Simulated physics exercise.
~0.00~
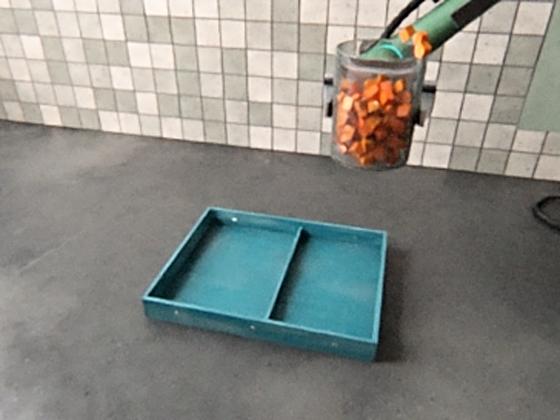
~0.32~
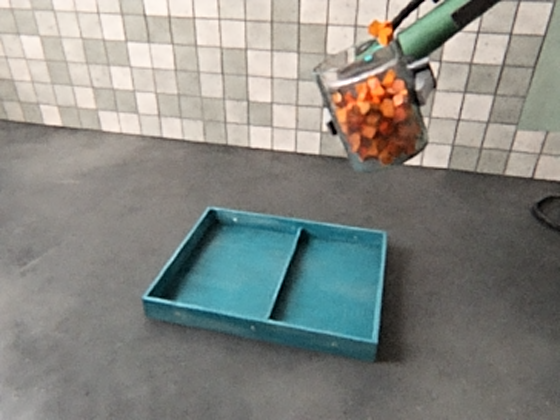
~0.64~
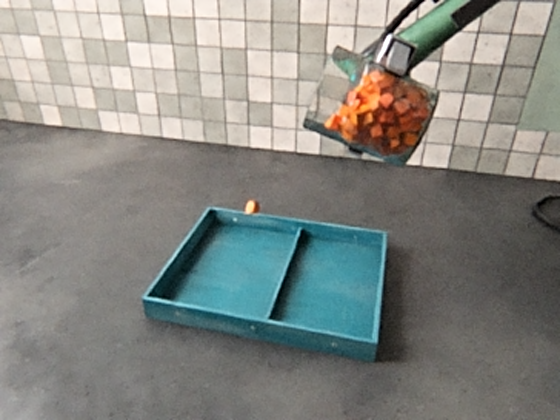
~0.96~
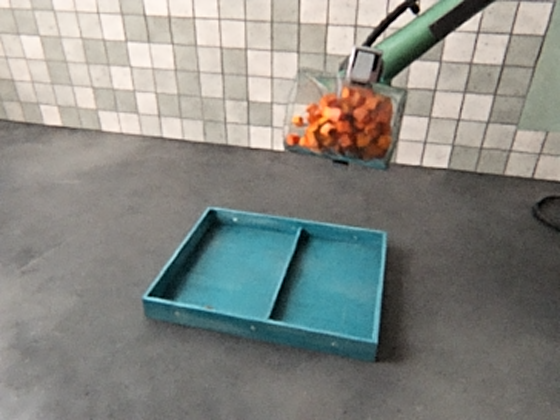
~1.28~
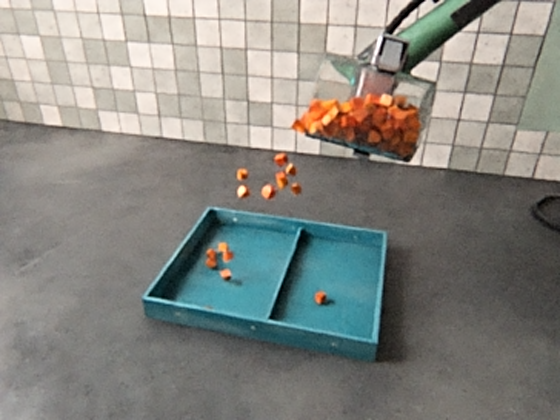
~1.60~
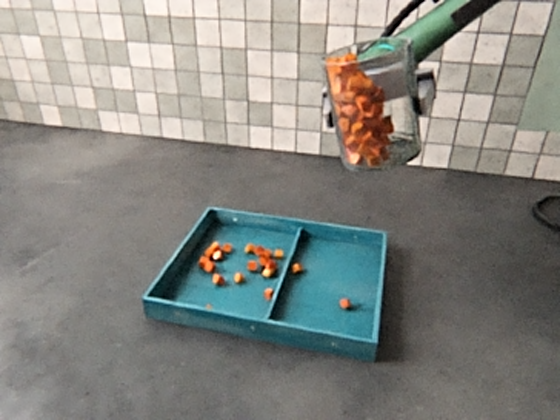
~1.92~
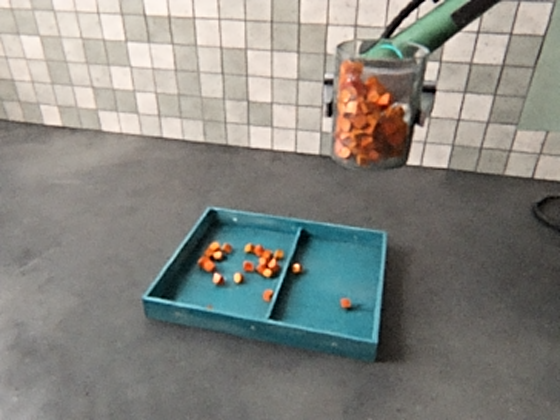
At first, a green robot arm holds a clear beaker of orange vegetable dice upright above a teal tray split in two by a cross wall, on a dark grey surface. The arm tips the beaker over toward the left until it lies almost on its side, and a stray piece drops near the tray's back edge. It shifts slightly left, then back right, as a small cluster of dice tumbles out. The arm then turns the beaker upright again. Most dice remain inside, while a modest scatter rests mainly in the tray's left part, with very few in the right.
